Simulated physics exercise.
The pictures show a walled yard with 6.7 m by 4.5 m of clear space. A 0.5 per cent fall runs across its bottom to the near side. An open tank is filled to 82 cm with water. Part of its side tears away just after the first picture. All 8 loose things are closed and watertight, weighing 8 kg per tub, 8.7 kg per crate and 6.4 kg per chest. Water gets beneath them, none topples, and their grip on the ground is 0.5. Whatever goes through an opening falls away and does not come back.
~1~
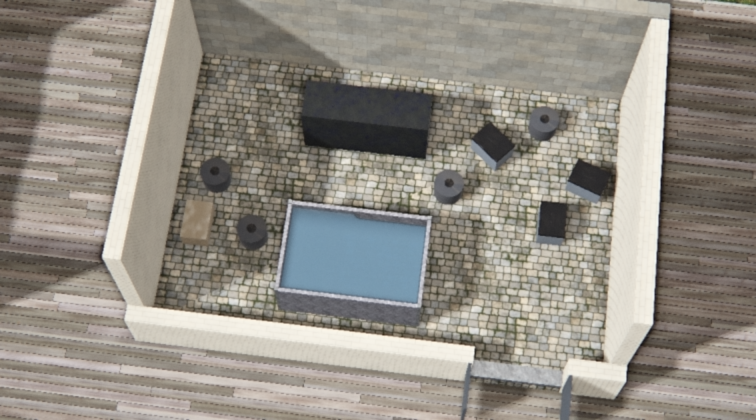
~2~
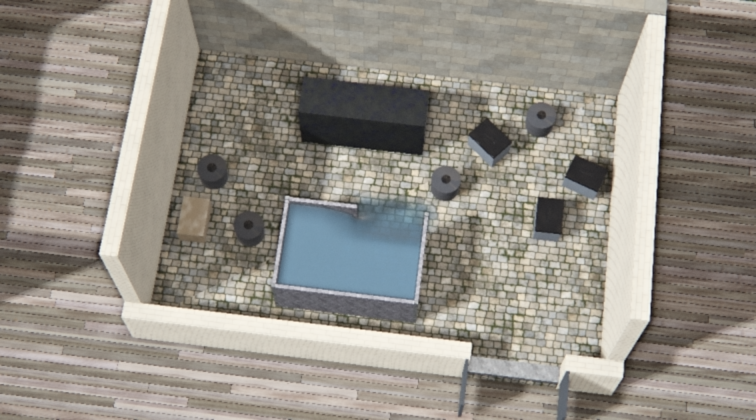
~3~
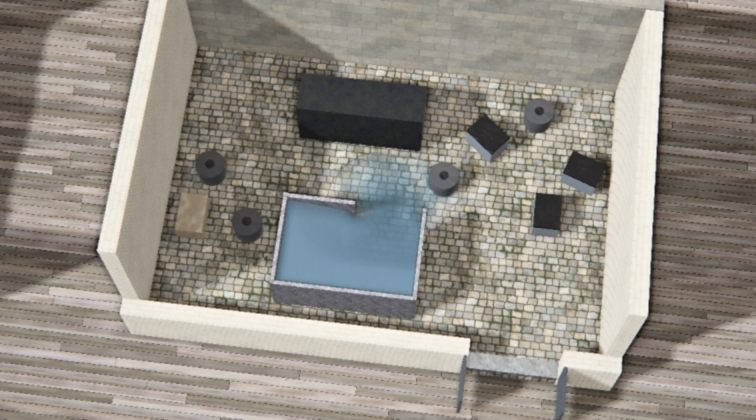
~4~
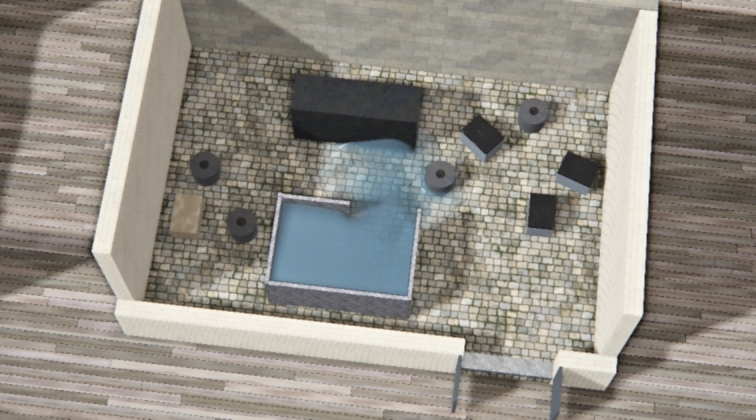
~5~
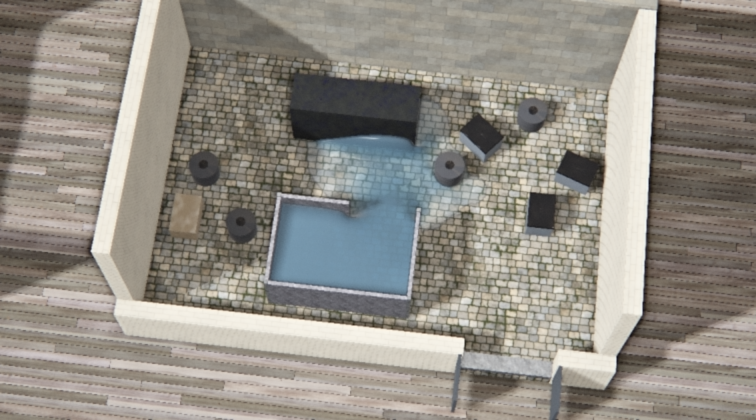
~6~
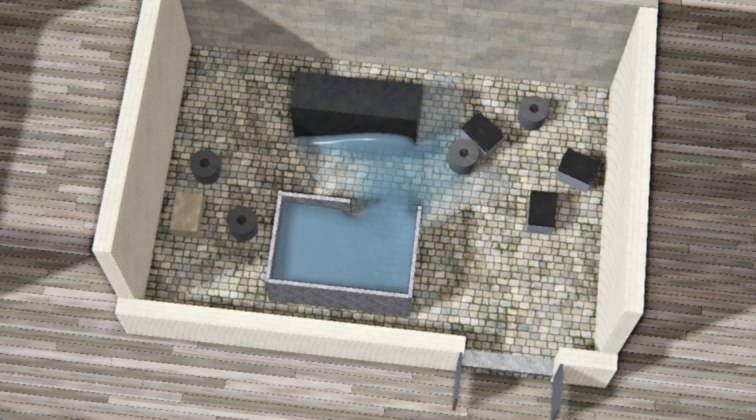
Water pouring from a gap in the back wall of a blue tank, spreading over cobbles and pushing one round grey tub rightward.
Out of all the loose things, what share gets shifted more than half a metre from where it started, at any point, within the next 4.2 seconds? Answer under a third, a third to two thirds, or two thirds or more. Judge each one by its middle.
Two thirds or more.
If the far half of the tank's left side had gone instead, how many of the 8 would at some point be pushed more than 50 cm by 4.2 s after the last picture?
Result: 4.
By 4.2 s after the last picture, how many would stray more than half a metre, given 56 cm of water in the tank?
The answer would then be 7.
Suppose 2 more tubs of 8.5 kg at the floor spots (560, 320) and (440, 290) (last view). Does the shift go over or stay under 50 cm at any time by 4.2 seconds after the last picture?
In that order: More, under.
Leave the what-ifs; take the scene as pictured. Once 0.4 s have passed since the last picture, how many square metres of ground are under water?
My estimate is roughly 9.5 m2.
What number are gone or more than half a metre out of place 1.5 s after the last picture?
3.
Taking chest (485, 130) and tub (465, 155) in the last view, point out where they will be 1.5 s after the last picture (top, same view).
Somewhere about (586, 105) and (588, 139).
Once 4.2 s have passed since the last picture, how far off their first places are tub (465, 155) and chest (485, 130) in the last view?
Going in order, that's 300 cm for one and 300 cm for the other.
Then, 0.4 s after the last picture 2 of 8 are over 50 cm from their spots; 1 afloat.
Then, 1.5 s after the last picture 3 of 8 are over 50 cm from their spots; 4 afloat.
Then, 2.8 s after the last picture 6 of 8 are over 50 cm from their spots; 4 afloat.
Then, 4.2 s after the last picture 7 of 8 are over 50 cm from their spots, and 7 have been at some point; 5 afloat.
